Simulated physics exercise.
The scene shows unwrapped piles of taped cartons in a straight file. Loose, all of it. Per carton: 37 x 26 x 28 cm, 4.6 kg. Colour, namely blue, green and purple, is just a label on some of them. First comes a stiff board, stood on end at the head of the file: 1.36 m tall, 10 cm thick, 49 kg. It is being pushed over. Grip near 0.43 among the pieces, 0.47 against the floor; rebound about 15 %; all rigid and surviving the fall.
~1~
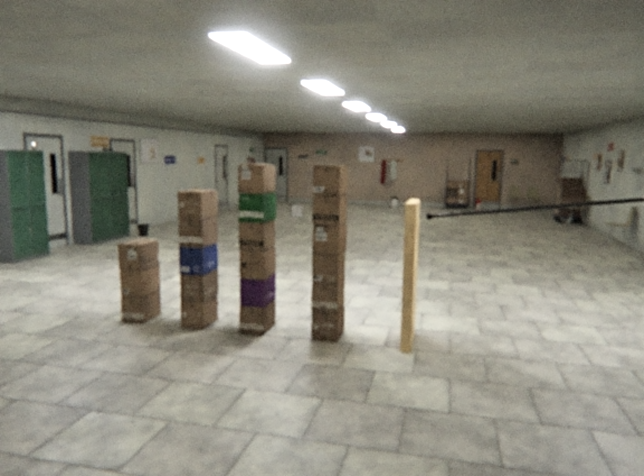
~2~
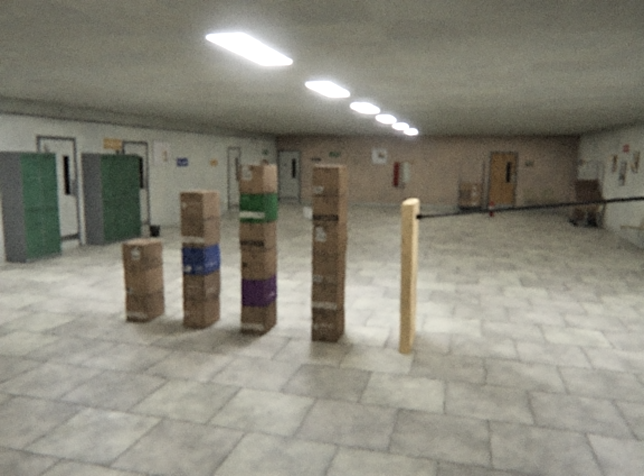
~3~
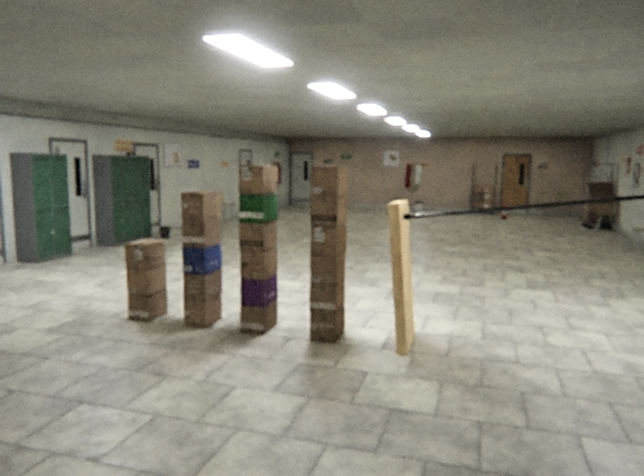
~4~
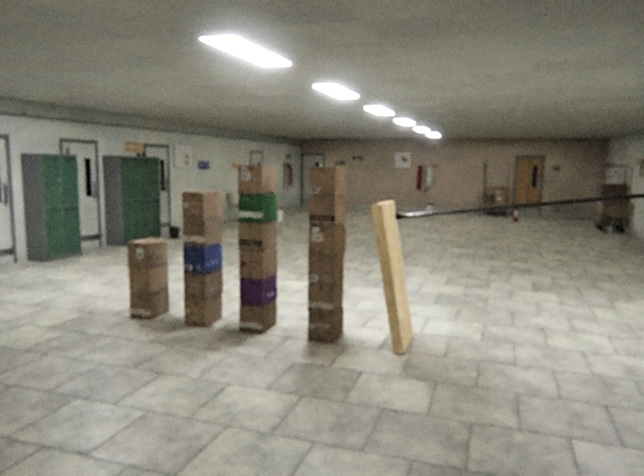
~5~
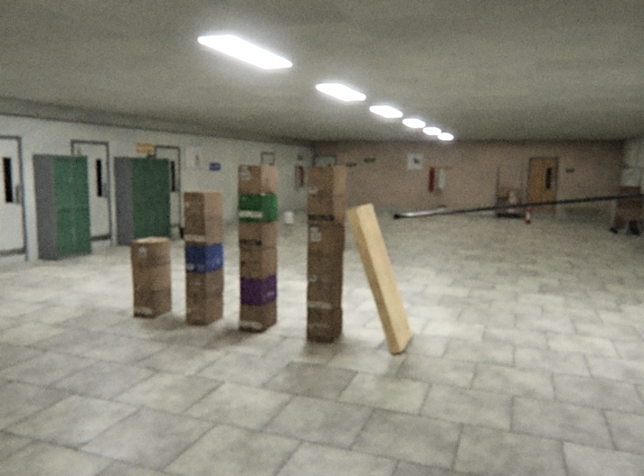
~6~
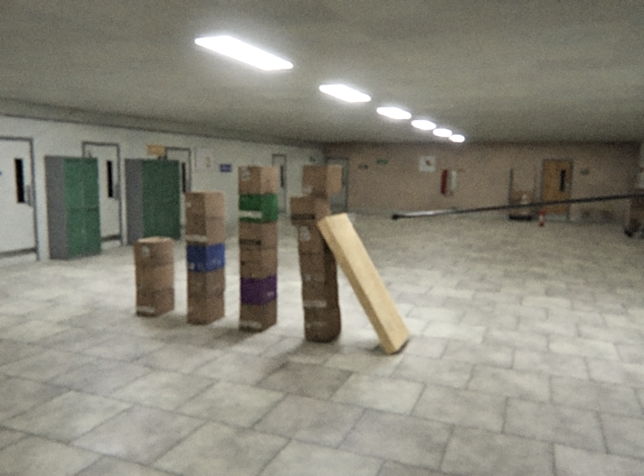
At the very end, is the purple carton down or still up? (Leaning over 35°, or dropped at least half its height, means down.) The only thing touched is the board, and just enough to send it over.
Looks like that one gives way.
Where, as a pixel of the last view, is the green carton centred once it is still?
I'd place it at about (139, 271) in the final view.
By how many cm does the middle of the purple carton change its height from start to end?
Height change: About 30 cm lower.
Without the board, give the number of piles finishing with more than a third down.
4 altogether.
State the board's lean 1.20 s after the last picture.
About 70 degrees from upright.
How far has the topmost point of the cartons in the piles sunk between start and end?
90 cm.
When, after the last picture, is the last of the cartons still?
Rest time: Around 3.0 s.
Then, 0.34 s on from the sixth picture, board 52° from upright; 1 of the 20 cartons down; purple carton unmoved; green carton displaced 14 cm.
Then, 0.70 s on from the sixth picture, board 74° from upright; 7 of the 20 cartons down; purple carton tipped 26°; green carton tipped 13°.
Then, 1.20 s on from the sixth picture, board 72° from upright; 16 of the 20 cartons down; purple carton on its side; green carton tipped 34°, 52 cm lower.
Then, 1.62 s on from the sixth picture, board 72° from upright; 19 of the 20 cartons down; purple carton on its side; blue carton tipped 65°, 33 cm lower.
Finally, board 72° from upright; 19 of the 20 cartons down; purple carton on its side; blue carton tipped 48°, 34 cm lower; green carton tipped 38°, 80 cm lower. Seen by the last camera, middles, purple carton near (229, 311), blue carton near (115, 277).
